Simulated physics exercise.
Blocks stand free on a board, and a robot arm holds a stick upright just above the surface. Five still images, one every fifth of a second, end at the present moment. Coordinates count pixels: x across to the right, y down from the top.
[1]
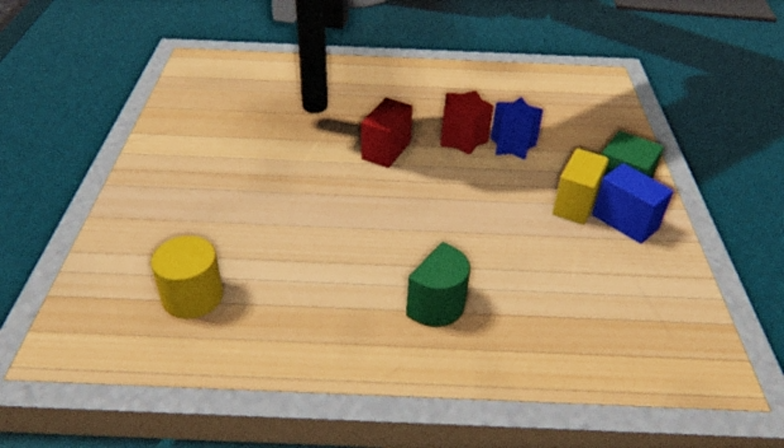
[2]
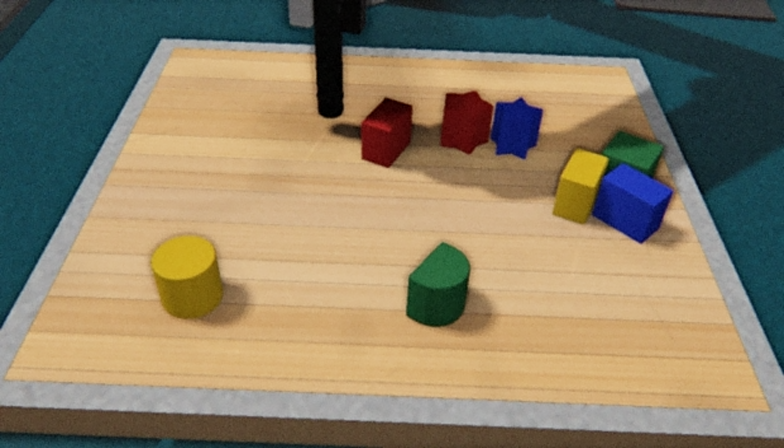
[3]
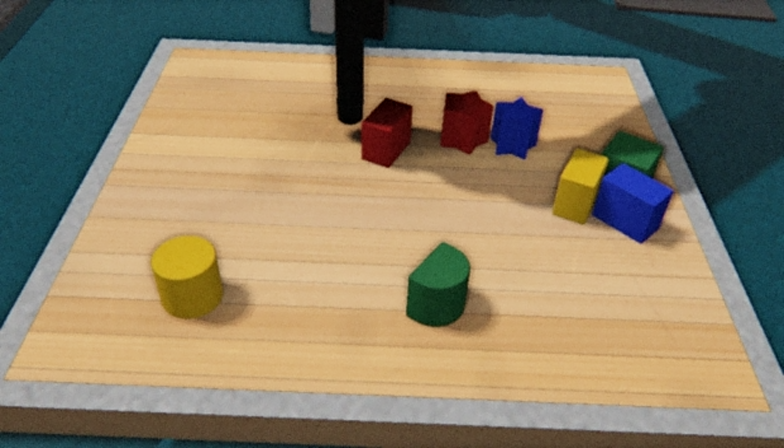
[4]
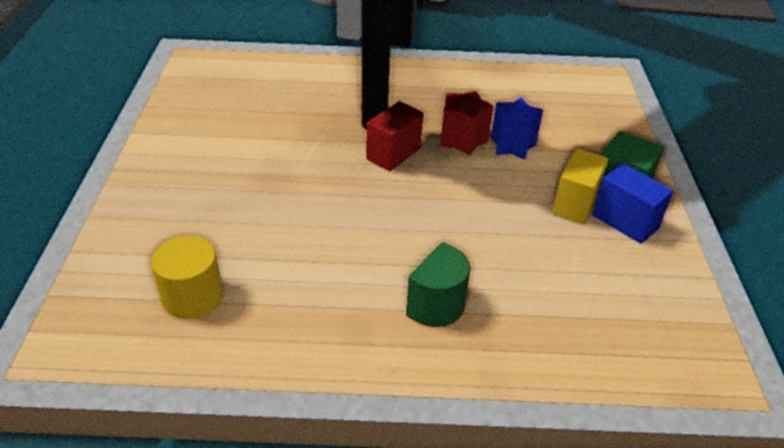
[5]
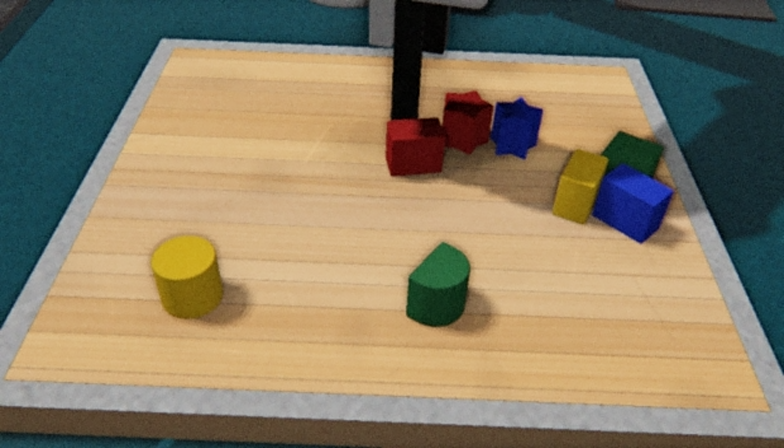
On a wooden board scattered with colored blocks, a black stick held upright by a robot arm slid right, then pushed the red oblong block slightly right and turned it, while the other blocks stayed still.
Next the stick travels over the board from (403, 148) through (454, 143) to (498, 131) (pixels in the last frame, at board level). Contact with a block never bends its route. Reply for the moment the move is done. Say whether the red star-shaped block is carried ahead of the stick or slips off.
Pushed along.
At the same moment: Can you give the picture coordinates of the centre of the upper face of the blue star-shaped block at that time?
At pixel (557, 100).
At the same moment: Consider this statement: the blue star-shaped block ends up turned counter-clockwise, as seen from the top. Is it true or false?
That statement is not accurate.
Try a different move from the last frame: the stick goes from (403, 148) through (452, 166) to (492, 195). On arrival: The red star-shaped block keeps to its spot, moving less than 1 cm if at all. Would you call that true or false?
My answer: True.
What follows on the original path. Halfway along, stick (456, 128); red star-shaped block (490, 96), turned 20° anticlockwise; blue star-shaped block (531, 105), turned 35° clockwise.
At the end, stick (500, 117); red oblong in place; red star-shaped block (520, 82), turned 60° anticlockwise; blue star-shaped block (557, 100), turned 115° clockwise.
